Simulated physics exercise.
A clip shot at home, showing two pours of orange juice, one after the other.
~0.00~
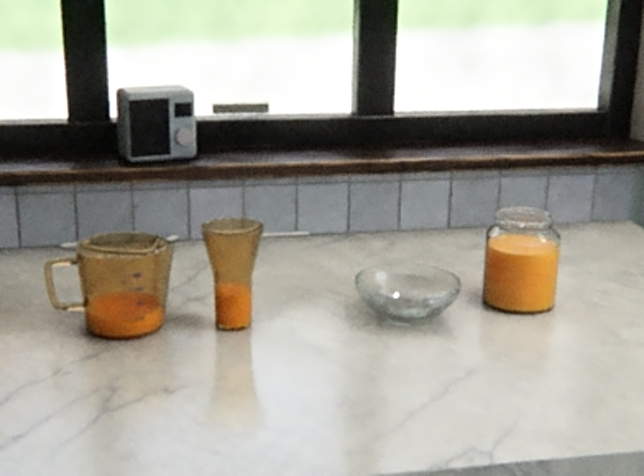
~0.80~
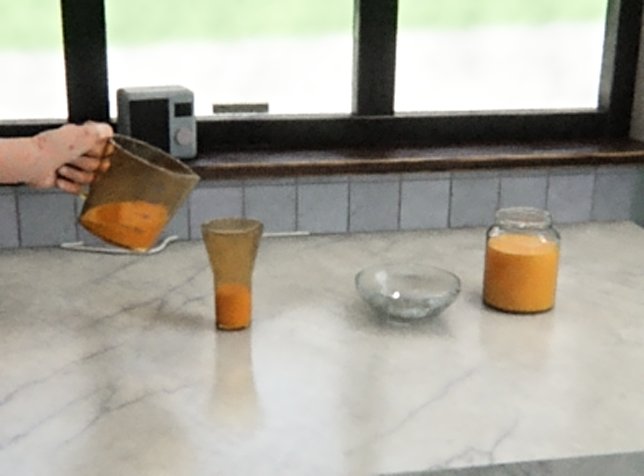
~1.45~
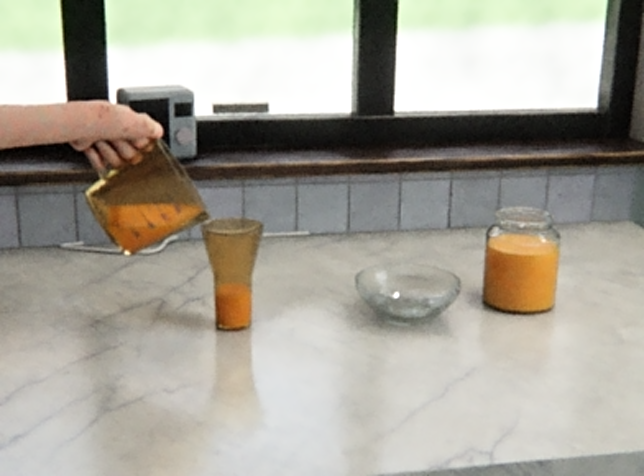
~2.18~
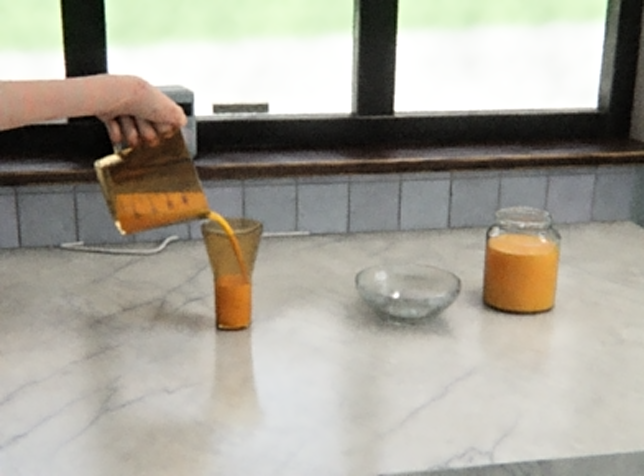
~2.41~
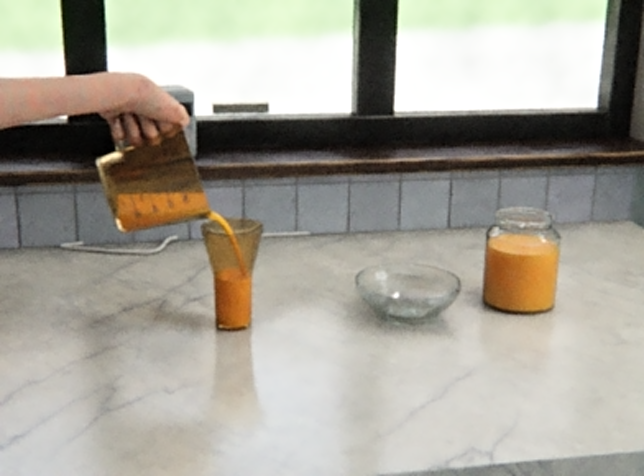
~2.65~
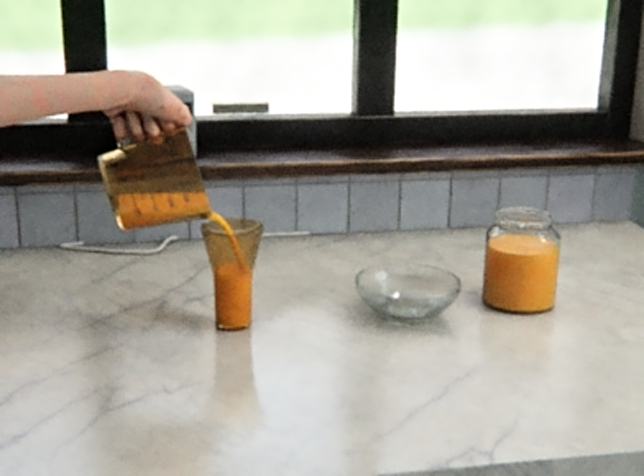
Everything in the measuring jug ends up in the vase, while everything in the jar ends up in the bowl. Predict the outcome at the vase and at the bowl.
The vase is roomy enough, the bowl is not roomy enough.
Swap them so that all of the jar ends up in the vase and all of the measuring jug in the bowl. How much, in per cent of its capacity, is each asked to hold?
Load vs capacity: 220 % first, then 30 %.
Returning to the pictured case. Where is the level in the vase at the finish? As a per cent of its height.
Near 85 in a hundred.
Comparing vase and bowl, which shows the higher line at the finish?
That would be in the vase.
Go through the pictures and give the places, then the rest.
In the first frame, both stand on the top; measuring jug (123, 284) about a quarter full; jar (521, 257) about two thirds full; vase (233, 274) about a third full; bowl (407, 295) empty.
In the second frame, the hand lifts the measuring jug; measuring jug (134, 193) tipped 25° with all of its load; vase about a third full, surface at (233, 290).
In the third frame, the measuring jug is brought over; measuring jug (148, 198) tipped 60° with all of its load; vase (233, 274) about a third full.
In the fourth frame, a stream runs into the vase; measuring jug (155, 183) tipped 70° with nearly all of its load; vase about half full, surface at (233, 282).
In the fifth frame, a stream runs into the vase; measuring jug (156, 182) tipped 75° with about three quarters of its load; bowl (407, 295) empty.
In the sixth frame, a stream runs into the vase; measuring jug (157, 180) tipped 75° with about three quarters of its load; jar about two thirds full, surface at (523, 245); vase about half full, surface at (233, 270); bowl (407, 295) empty.
After 3.7 s, the vase is about three quarters full.
After 5.4 s, the vase is nearly full.
After 19.6 s, the vase is nearly full; the bowl is full to the brim and has run over.
